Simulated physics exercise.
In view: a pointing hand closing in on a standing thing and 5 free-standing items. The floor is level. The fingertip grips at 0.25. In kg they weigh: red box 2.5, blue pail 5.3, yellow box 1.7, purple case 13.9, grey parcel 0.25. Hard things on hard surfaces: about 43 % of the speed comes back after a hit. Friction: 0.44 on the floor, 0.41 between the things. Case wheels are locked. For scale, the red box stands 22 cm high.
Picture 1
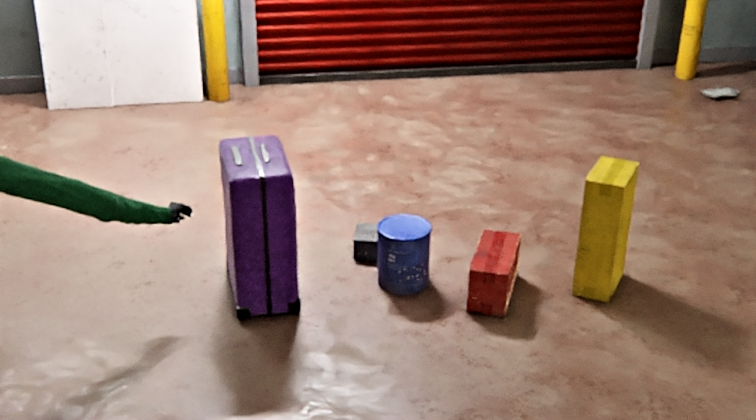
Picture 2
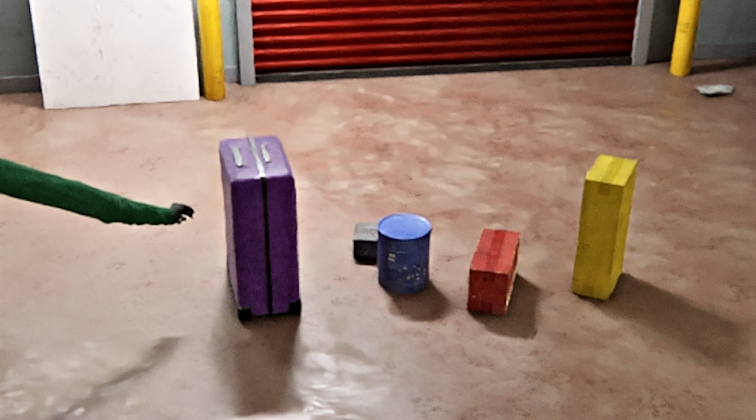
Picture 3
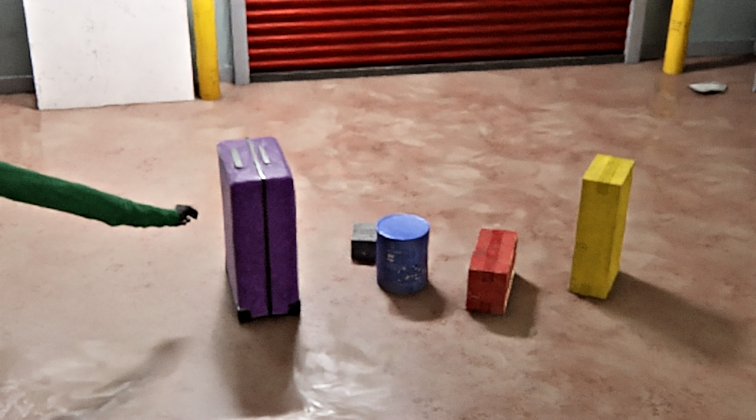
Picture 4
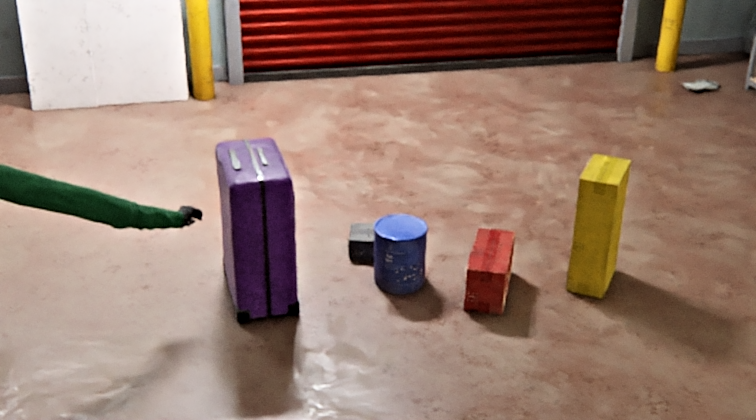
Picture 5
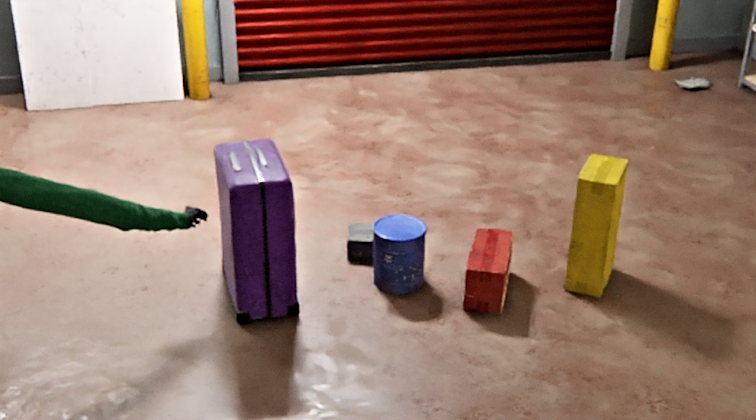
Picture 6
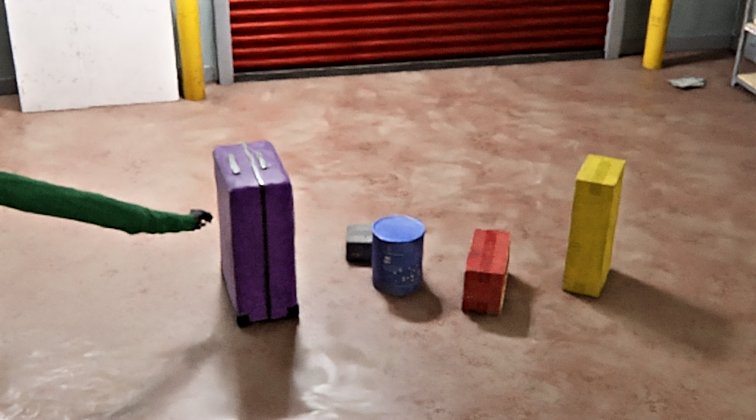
A green-sleeved arm inching right toward a standing purple case, beside a grey parcel, blue pail, red box and yellow box.
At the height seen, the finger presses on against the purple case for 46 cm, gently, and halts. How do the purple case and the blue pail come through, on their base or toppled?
The purple case tips over and the blue pail stays upright.
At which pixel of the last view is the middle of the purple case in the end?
Near (340, 225).
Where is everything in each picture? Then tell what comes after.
In the first picture, 0 cm of travel; purple case (259, 225); blue pail (404, 254).
In the second picture, 1 cm of travel; purple case (259, 225); grey parcel (373, 241).
In the third picture, 3 cm of travel; purple case (258, 226); yellow box (601, 227).
In the fourth picture, 5 cm of travel; purple case (257, 227); red box (490, 270).
In the fifth picture, 8 cm of travel; purple case (256, 229); grey parcel (367, 241).
In the sixth picture, 10 cm of travel; purple case (255, 231); blue pail (398, 255).
Then, 0.80 s after the last picture, 26 cm of travel; purple case leaning 17° near (278, 222).
Then, 1.40 s after the last picture, 38 cm of travel; purple case leaning 45° near (317, 222).
Then, 2.40 s after the last picture, 58 cm of travel; purple case leaning 55° near (337, 225); blue pail slid 6 cm near (410, 254).
At rest, tipped over on the floor, purple case; the other 4 in place, give or take 14 cm. Seen from the same camera at the end, purple case near (340, 225), blue pail near (412, 254).
